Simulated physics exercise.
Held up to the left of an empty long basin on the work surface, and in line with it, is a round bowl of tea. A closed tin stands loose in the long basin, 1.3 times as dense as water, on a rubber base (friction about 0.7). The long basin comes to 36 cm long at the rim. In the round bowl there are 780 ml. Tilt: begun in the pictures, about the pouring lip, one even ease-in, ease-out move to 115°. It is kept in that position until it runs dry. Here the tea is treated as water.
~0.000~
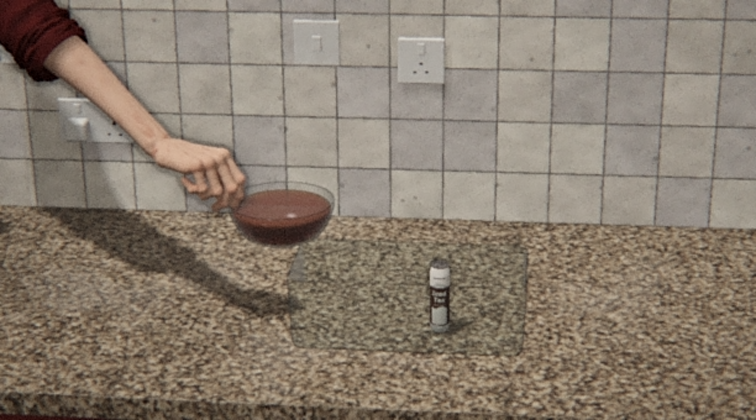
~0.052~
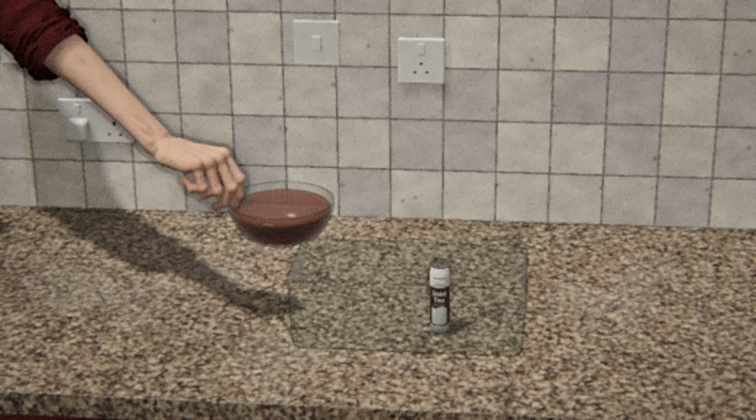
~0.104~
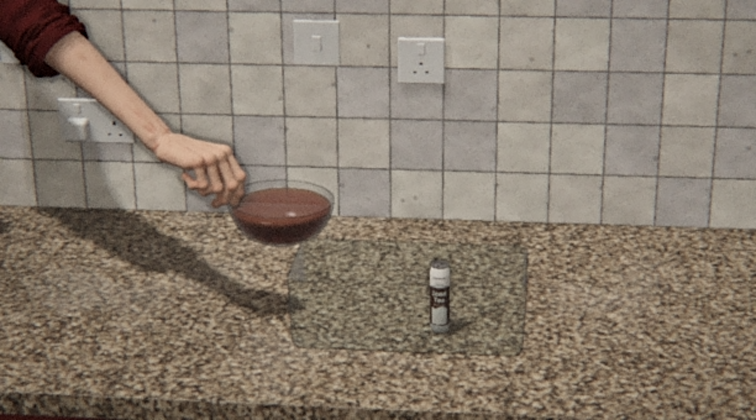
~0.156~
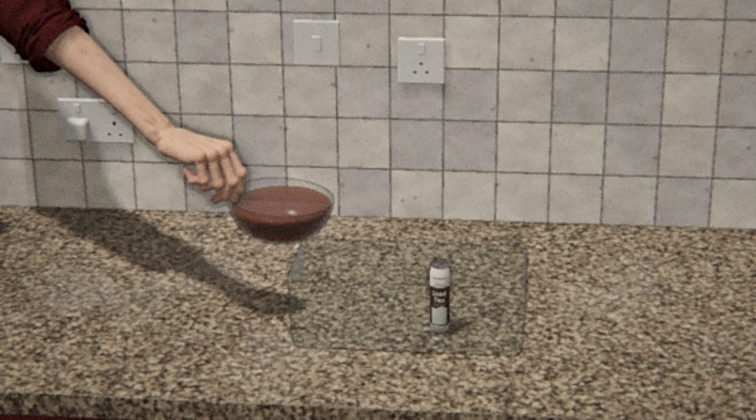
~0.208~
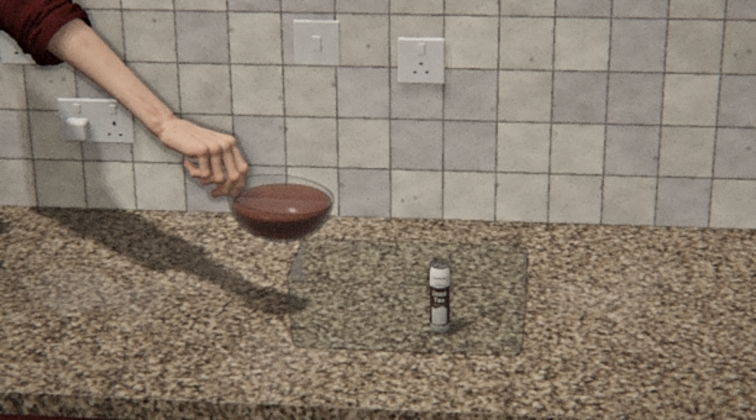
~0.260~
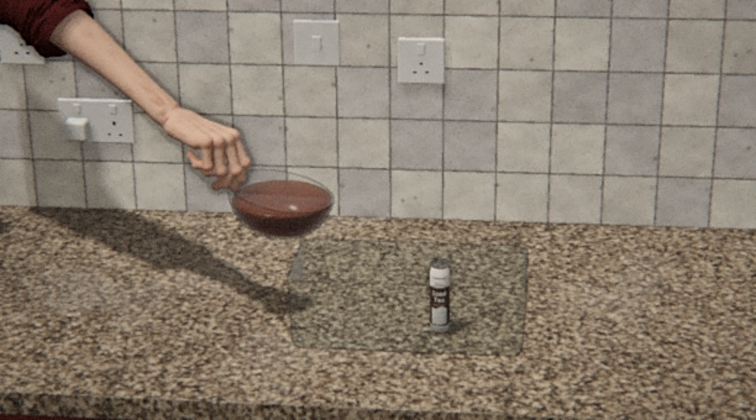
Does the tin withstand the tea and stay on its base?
Yes, it stays on its base.
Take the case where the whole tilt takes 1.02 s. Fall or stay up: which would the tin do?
Result: Tin upright.
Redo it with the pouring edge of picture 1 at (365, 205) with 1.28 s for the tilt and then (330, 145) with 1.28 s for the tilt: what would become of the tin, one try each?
Try 1: Tipped over; try 2: Still standing.
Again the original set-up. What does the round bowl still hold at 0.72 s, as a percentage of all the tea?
Close to 34 in a hundred.
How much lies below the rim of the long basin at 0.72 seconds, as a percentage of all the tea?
I reckon close to 26 percent of it.
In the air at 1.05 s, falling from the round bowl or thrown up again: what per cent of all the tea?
Around 4 percent of the liquid.
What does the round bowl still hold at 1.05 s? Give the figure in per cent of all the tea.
0 in a hundred, give or take.
Then, 0.72 s in, the tilt is 68° and 33 per cent is still to pour; the tin stands where it began.
Then, 1.05 s in, the tilt is 106° and 0 per cent is still to pour; the tin stands where it began.
Then, 1.40 s in, the tilt is 115° and 0 per cent is still to pour; the tin stands where it began.
Then, 1.78 s in, the tilt is 115° and 0 per cent is still to pour; the tin stands where it began.
Finally, the tin stands where it began.
